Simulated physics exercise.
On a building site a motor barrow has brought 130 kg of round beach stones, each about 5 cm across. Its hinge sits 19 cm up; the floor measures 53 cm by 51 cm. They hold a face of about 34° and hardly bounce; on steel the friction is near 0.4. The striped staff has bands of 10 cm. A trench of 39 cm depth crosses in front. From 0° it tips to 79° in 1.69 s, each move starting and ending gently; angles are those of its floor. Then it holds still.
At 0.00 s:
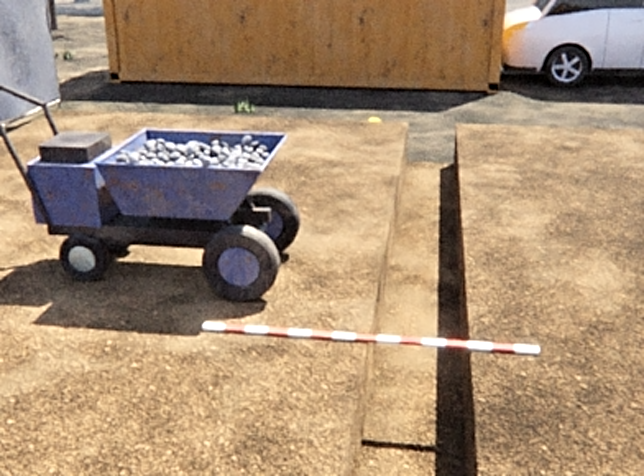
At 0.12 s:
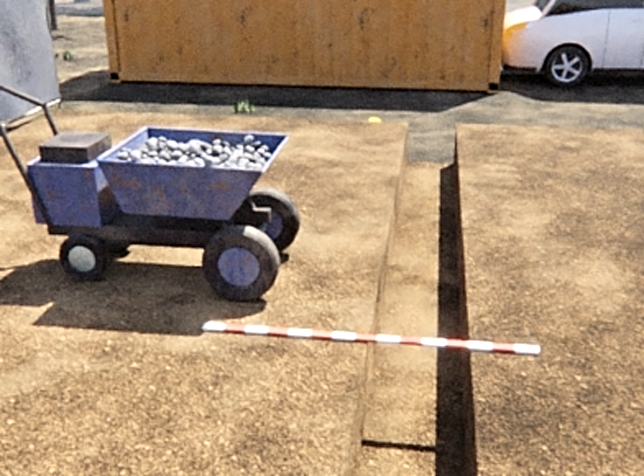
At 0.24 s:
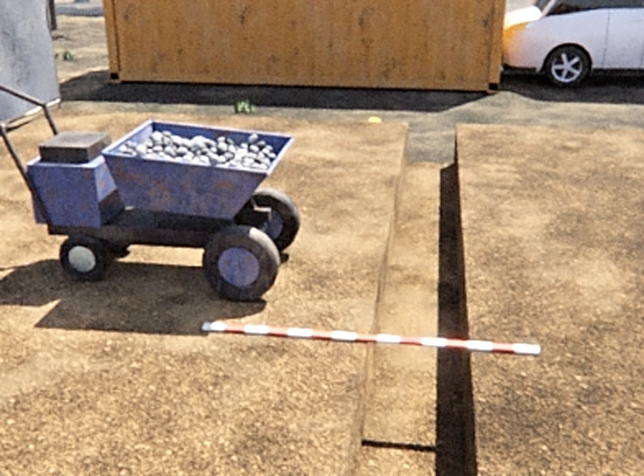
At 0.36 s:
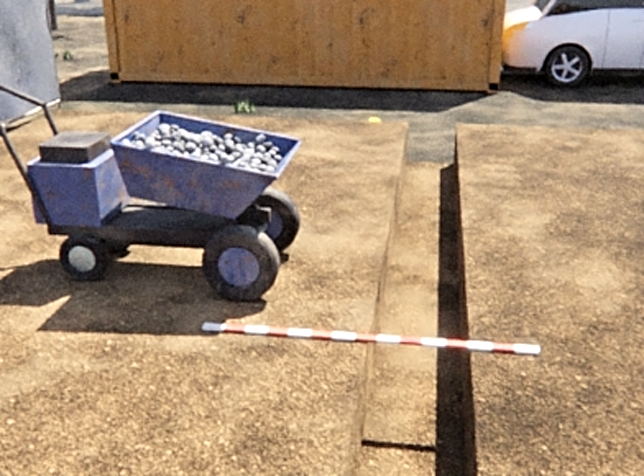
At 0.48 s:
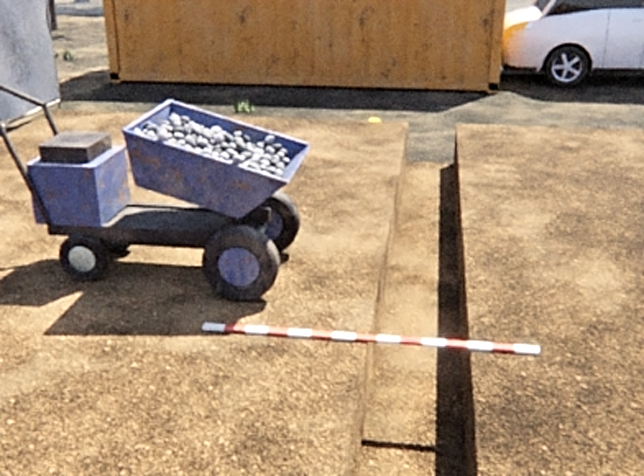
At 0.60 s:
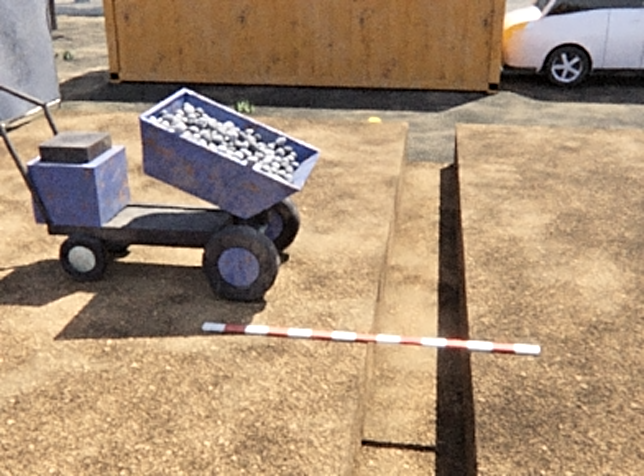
At the start, a blue motor barrow loaded with rounded grey stones stands level on sandy ground, left of a narrow trench with a red-and-white striped staff lying across it. The skip's rear then rises slowly, tilting it down toward the right, and the slope steepens while the stones remain heaped inside.
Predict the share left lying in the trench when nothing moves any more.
Close to 91 in a hundred.
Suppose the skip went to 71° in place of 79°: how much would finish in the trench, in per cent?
It would be near 90 per cent.
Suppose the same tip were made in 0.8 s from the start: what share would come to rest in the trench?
It would be near 95 per cent.
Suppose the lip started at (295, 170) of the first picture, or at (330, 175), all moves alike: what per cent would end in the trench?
About 100 and 80 per cent.
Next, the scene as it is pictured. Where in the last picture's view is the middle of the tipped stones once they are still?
Their middle is at about (420, 338).
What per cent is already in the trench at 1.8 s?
About 65 per cent by then.
After 1.3 s the floor is at 67°; 93 % in the skip, 6 % short of the trench, 1 % in the trench; the foremost stones are at (386, 264).
After 1.8 s the floor is at 79°; 23 % in the skip, 12 % short of the trench, 65 % in the trench; the foremost stones are at (458, 351).
After 2.1 s the floor is at 79°; 4 % in the skip, 13 % short of the trench, 83 % in the trench; the foremost stones are at (458, 332).
After 4.1 s the floor is at 79°; 0 % in the skip, 9 % short of the trench, 91 % in the trench; the foremost stones are at (458, 341).
